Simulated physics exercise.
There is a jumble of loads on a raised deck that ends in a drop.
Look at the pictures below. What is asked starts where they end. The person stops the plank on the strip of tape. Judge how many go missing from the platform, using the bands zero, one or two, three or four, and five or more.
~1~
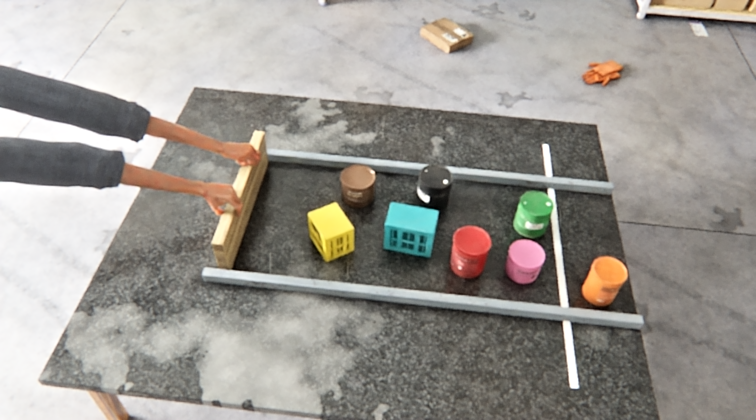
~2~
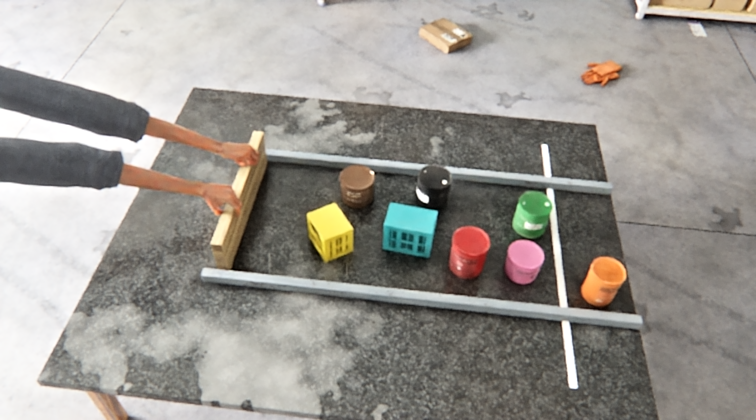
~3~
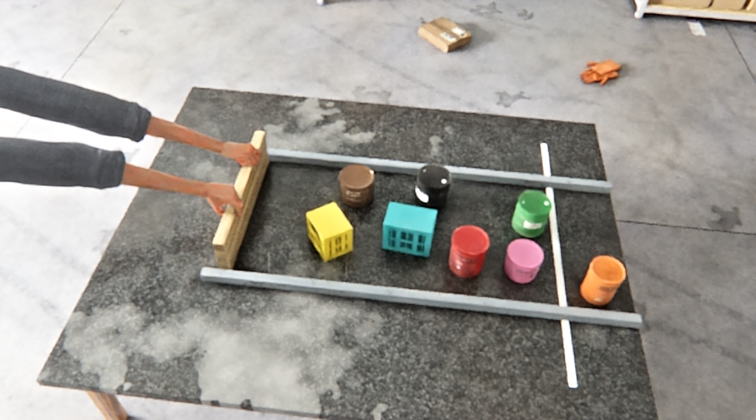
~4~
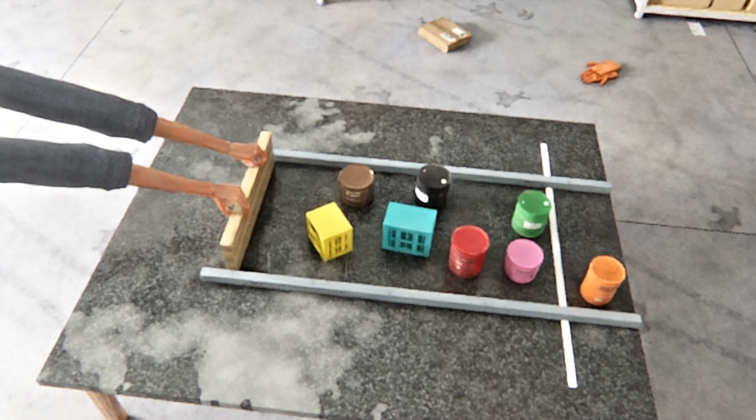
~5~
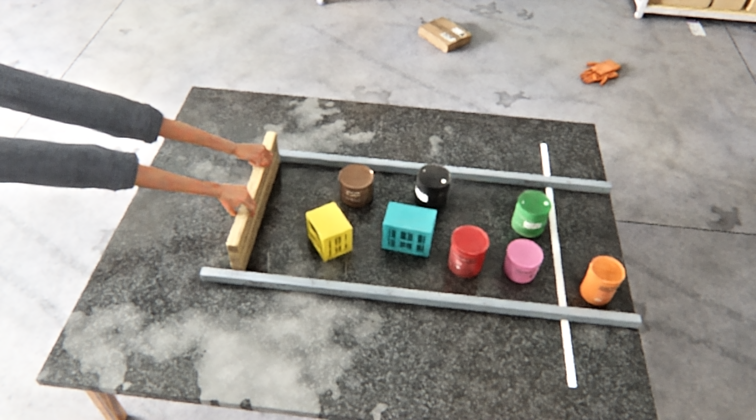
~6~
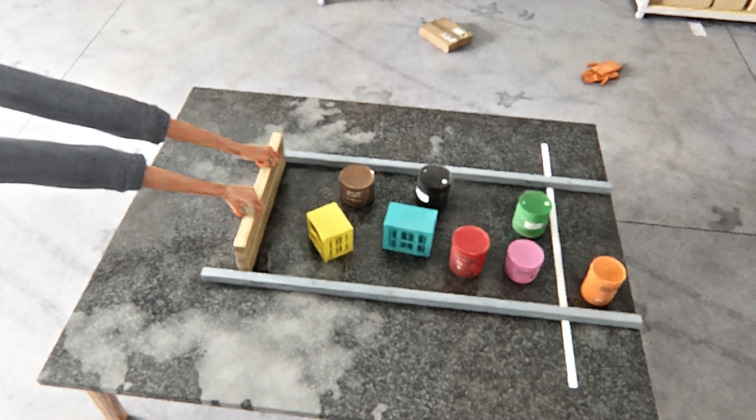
My judgement: One or two go missing.
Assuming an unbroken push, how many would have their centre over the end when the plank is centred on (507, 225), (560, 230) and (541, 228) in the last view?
0, 1 and 0.
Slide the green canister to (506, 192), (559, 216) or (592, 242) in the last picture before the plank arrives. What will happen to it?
Place by place, it tumbles off; is kept; survives.
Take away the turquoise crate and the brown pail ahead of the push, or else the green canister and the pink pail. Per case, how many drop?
Count of fallen: 1 / 0.
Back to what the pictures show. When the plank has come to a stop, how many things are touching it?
That number would be 3.
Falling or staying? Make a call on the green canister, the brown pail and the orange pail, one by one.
Final state - green canister: Still there, brown pail: Still there, orange pail: Still there.
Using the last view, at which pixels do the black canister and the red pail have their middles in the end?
The black canister settles near (598, 192); as for the red pail, near (615, 266).
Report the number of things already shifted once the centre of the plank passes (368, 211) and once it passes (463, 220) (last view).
At first I count 3, and then 7.
A little later, none off yet; orange pail at rest near (603, 282); green canister at rest near (532, 214); pink pail at rest near (523, 262).
Next, none off yet; orange pail at rest near (607, 283); green canister shifted about its own width near (572, 213); pink pail shifted well along near (587, 260).
When it is over, the number that fall off is one or two; down, pink pail.
